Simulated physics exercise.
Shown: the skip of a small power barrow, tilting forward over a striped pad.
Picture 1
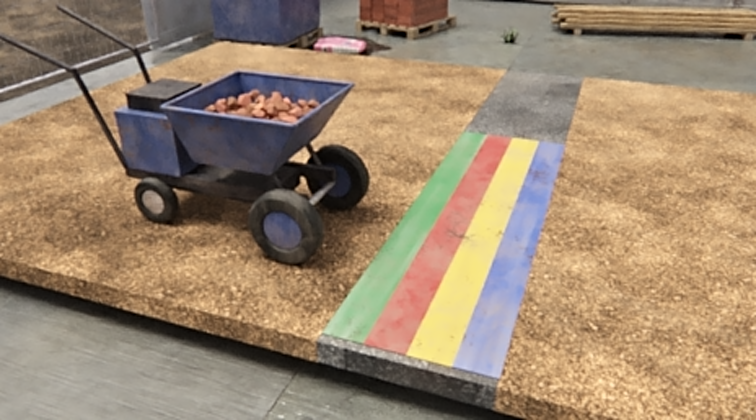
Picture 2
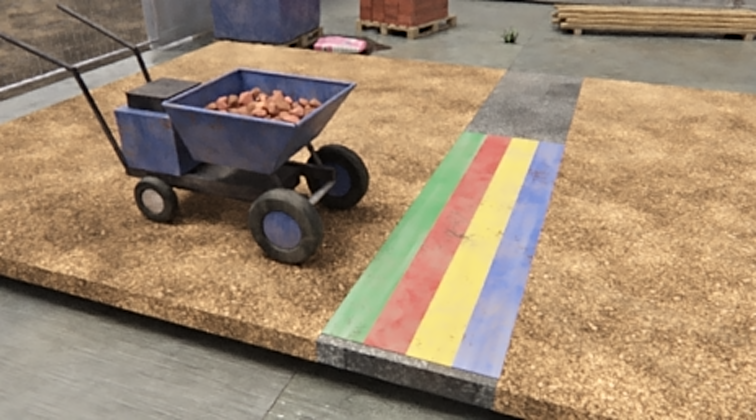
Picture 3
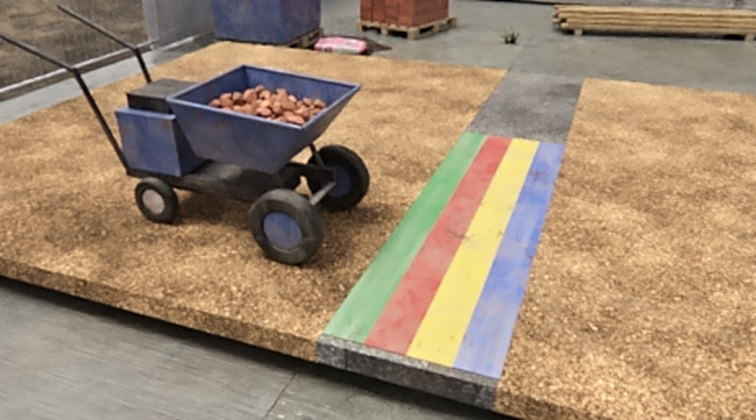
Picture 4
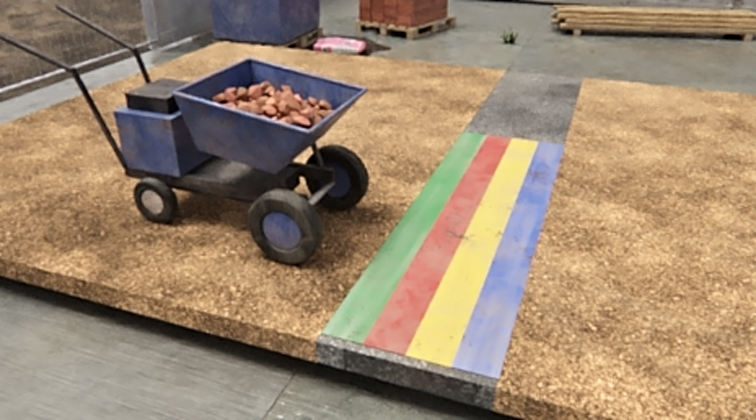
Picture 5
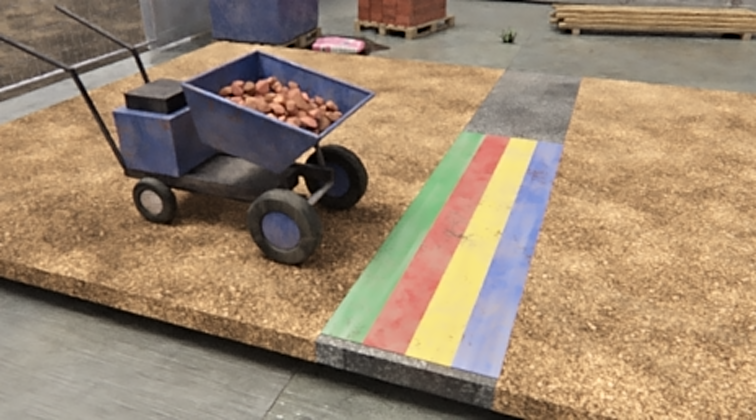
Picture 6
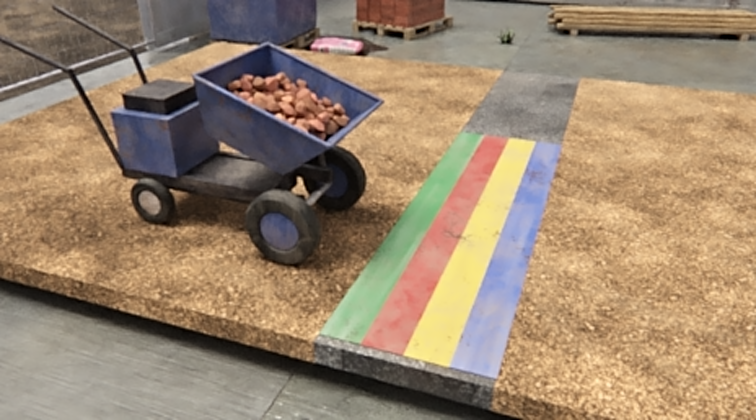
A blue skip full of reddish rubble on a small wheeled barrow tilted slowly forward to the right, beside a pad striped green, red, yellow and blue, while the wheels stayed in place.
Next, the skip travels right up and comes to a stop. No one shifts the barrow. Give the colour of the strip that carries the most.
It is red.
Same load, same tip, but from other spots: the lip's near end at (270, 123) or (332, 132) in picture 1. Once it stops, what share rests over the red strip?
Roughly 30 per cent at the first spot and 10 per cent at the second.
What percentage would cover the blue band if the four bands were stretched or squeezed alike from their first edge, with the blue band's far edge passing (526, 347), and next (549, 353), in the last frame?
In order, 0 % and 0 %.
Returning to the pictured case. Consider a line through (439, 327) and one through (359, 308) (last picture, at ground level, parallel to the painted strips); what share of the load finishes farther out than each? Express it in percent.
I'd put it near 20 in a hundred, then near 90 in a hundred.
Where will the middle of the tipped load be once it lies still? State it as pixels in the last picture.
I'd mark it at roughly (438, 251).
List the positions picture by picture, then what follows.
The first frame shows lip of the skip near (294, 126), level; top of the load near (262, 109), lumps of rubble; green strip near (364, 304); red strip near (404, 313); yellow strip near (445, 323); blue strip near (488, 333).
The second frame shows lip of the skip near (296, 126), level; top of the load near (263, 107).
The third frame shows lip of the skip near (302, 129), tipped barely; top of the load near (263, 113).
The fourth frame shows lip of the skip near (310, 133), tipped a little; top of the load near (246, 108).
The fifth frame shows lip of the skip near (319, 138), tipped a little; top of the load near (260, 101).
The sixth frame shows lip of the skip near (330, 147), tipped clearly; top of the load near (261, 100); green strip near (362, 304); red strip near (401, 313); yellow strip near (442, 323); blue strip near (486, 333).
Shortly afterwards, skip tipped steeply; the whole lot in the skip.
Next, skip tipped steeply; all but a few in the skip; only a few over the green strip; only a few over the red strip; only a few over the yellow strip.
Some moments later, skip tipped right over; near a third in the skip; only a few over the green strip; near a third over the red strip; near a quarter over the yellow strip; a little over the blue strip; only a few off the paint.
In the end, skip tipped right over; a little in the skip; near a quarter over the green strip; near a third over the red strip; near a quarter over the yellow strip; a little over the blue strip; a little off the paint.
